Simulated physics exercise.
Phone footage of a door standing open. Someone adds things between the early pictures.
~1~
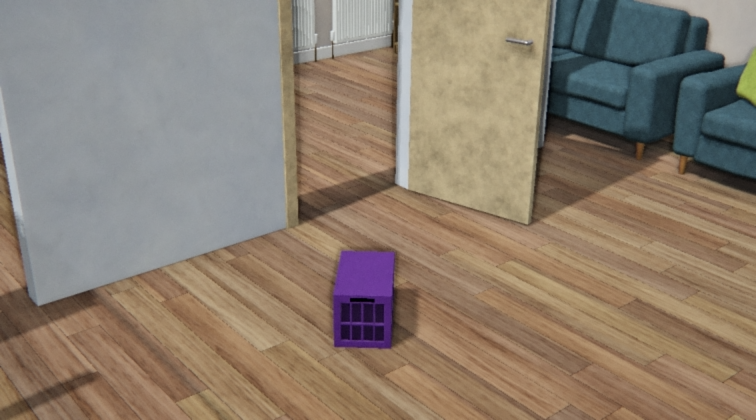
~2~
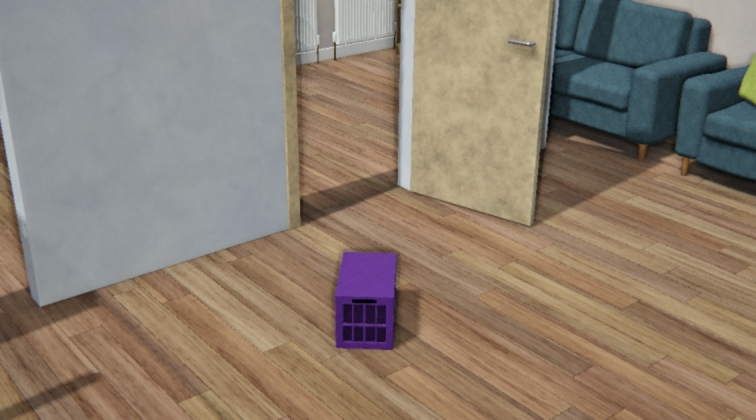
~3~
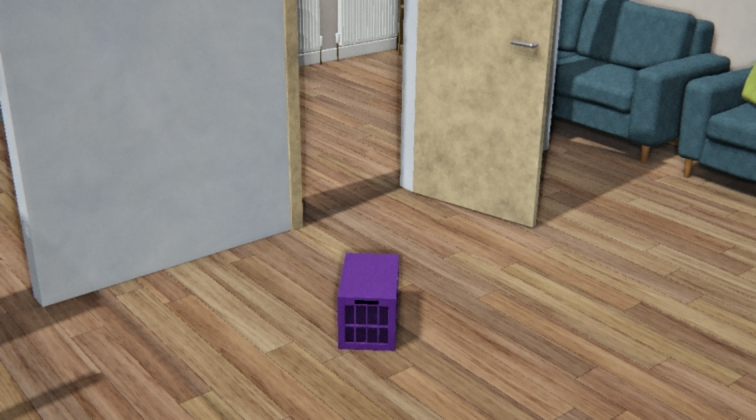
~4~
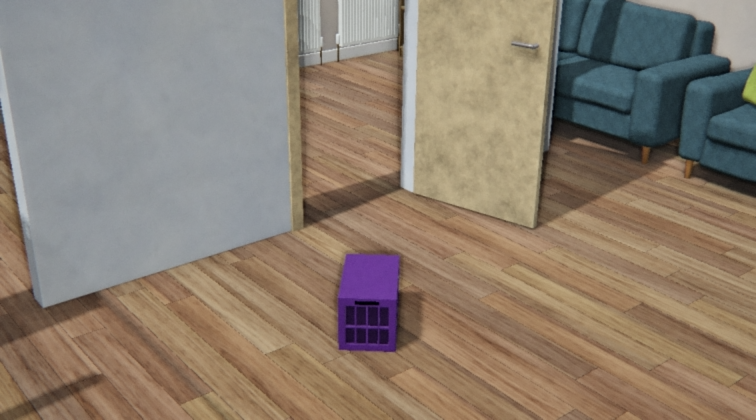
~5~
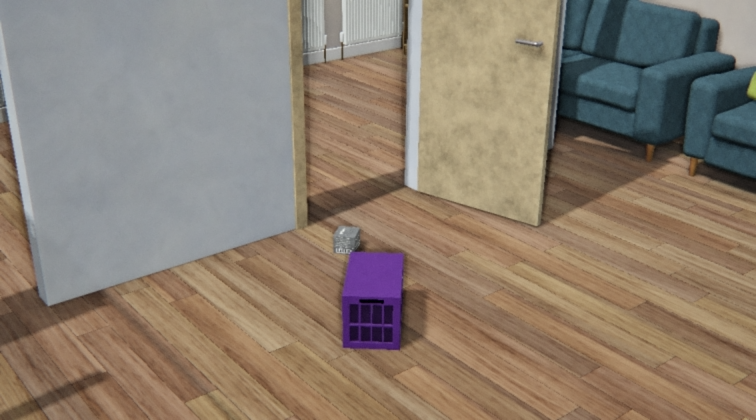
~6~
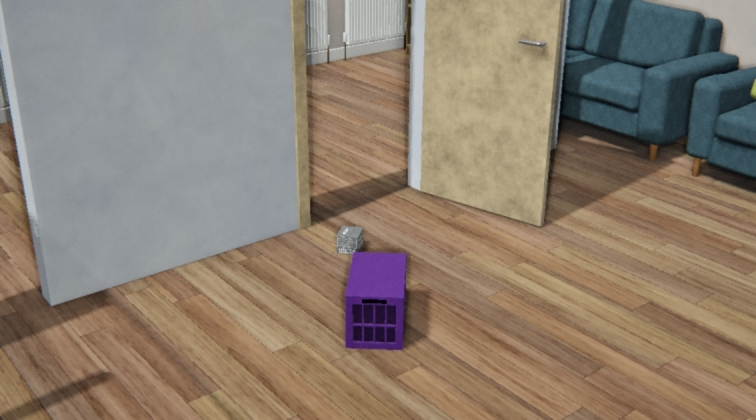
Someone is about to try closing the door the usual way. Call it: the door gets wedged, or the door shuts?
It shuts.
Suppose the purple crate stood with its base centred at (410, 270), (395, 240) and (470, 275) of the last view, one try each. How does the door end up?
Going through the tries in order: It gets all the way shut, then it is obstructed, then it gets all the way shut.
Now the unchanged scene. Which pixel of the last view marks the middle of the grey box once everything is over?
In the last picture, near pixel (341, 240).
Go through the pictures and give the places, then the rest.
Door wide open and still; purple crate (365, 298), in the first frame.
Door wide open and still; purple crate (367, 299), in the second frame.
Door wide open and still; purple crate (369, 300), in the third frame.
Door wide open and still; purple crate (370, 301), in the fourth frame.
Door wide open and still; purple crate (374, 299), in the fifth frame.
Door wide open and still; grey box (350, 240); purple crate (377, 299), in the sixth frame.
Then, 1.20 s later than the last frame, door at 71°.
Then, 2.10 s later than the last frame, door at 30°.
When it is over, door at 0°; both as before. End places, in pixels of the last picture, grey box near (341, 240).
